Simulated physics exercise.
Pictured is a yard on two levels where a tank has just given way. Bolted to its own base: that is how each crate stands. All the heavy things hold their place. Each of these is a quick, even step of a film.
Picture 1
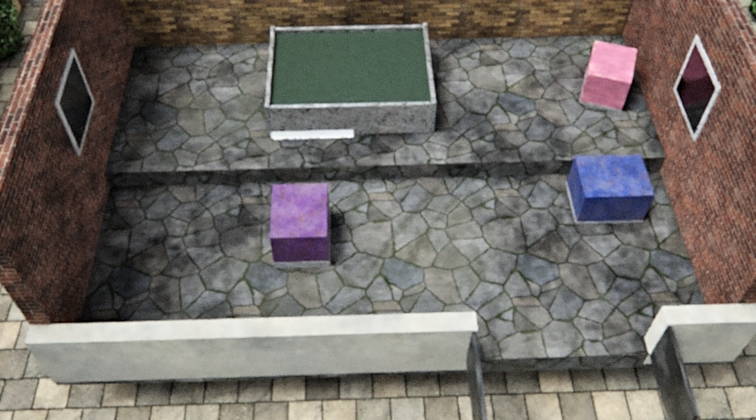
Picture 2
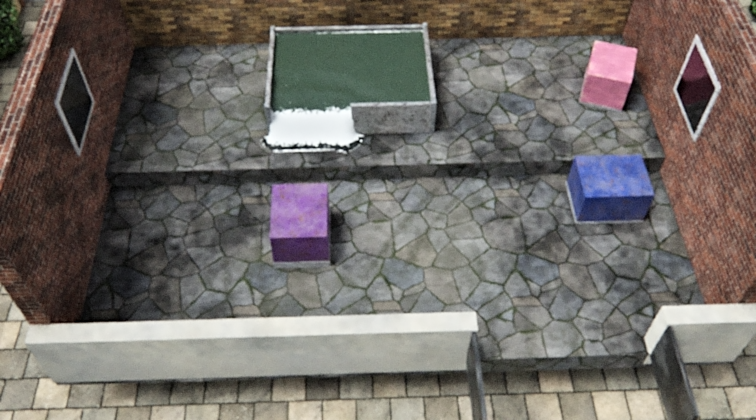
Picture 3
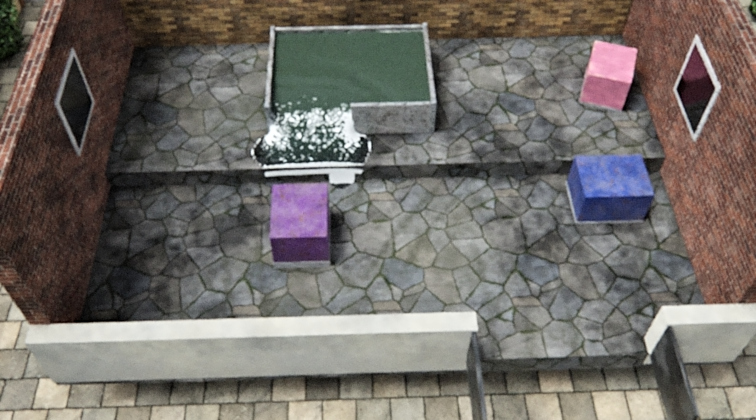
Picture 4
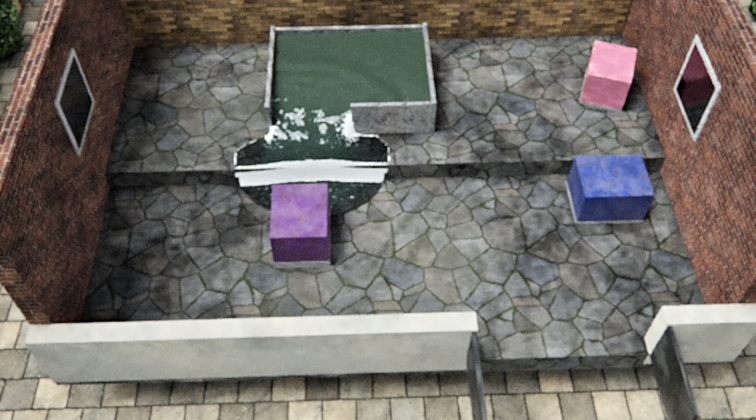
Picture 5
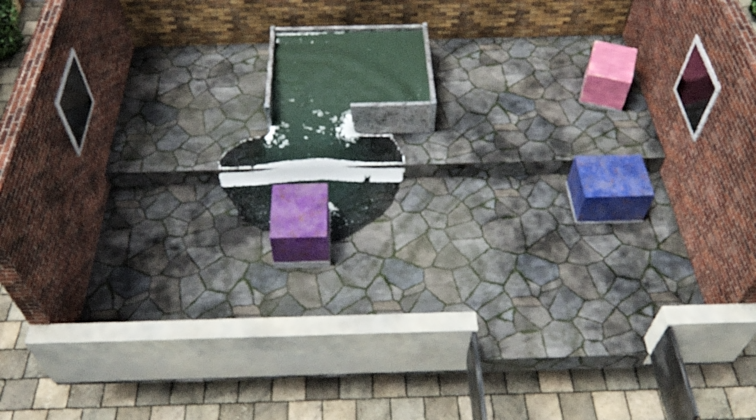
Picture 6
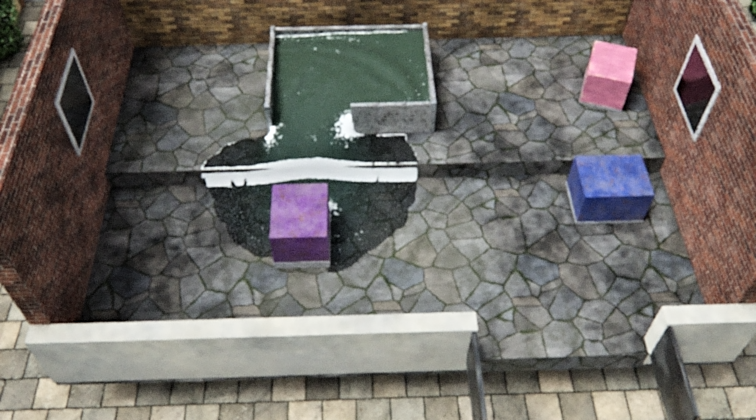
Tank of dark green water giving way at its front left, spilling over a stone step and spreading around a purple crate.
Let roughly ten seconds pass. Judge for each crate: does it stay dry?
The pink crate: Yes, it stays dry. The purple crate: No, it gets wet. The blue crate: No, it gets wet.
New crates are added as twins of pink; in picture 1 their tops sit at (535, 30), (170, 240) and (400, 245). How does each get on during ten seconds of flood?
Well, the first one stays clear of it, the next one gets caught, and the final one gets caught.
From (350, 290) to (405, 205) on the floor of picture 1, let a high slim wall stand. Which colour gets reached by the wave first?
The purple one.
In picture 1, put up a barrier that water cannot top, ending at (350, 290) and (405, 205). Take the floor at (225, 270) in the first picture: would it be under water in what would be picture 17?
At that place: Flooded.
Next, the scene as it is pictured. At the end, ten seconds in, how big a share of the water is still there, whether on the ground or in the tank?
Estimate: 86 %.
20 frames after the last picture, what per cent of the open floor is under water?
Close to 50 in a hundred, I think.
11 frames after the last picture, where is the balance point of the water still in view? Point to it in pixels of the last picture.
Centre of the water: Near (313, 151).
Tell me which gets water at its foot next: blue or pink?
It's the one in blue.
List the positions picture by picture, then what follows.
In the first frame, still water in the tank at (350, 68).
In the second frame, the front is at (356, 140), out from the gap at (312, 123).
In the third frame, water pours out at (312, 126) and has run to (352, 165).
In the fourth frame, the front is at (345, 208), out from the gap at (312, 126).
In the fifth frame, water pours out at (312, 126) and has run to (341, 233).
In the sixth frame, water pours out at (312, 126) and has run to (332, 266).
A moment on, water covers 20 % of the floor; the pink crate not reached, the purple crate water round its plinth, the blue crate not reached.
Next, water covers 40 % of the floor; the pink crate not reached, the purple crate water round its plinth, the blue crate not reached.
Then, water covers 50 % of the floor; the pink crate not reached, the purple crate water round its plinth, the blue crate water round its plinth.
Later, water covers 55 % of the floor; the pink crate not reached, the purple crate water round its plinth, the blue crate water round its plinth.
In the end, water covers 60 % of the floor; the pink crate stayed above the water, the purple crate was topped, the blue crate was topped.
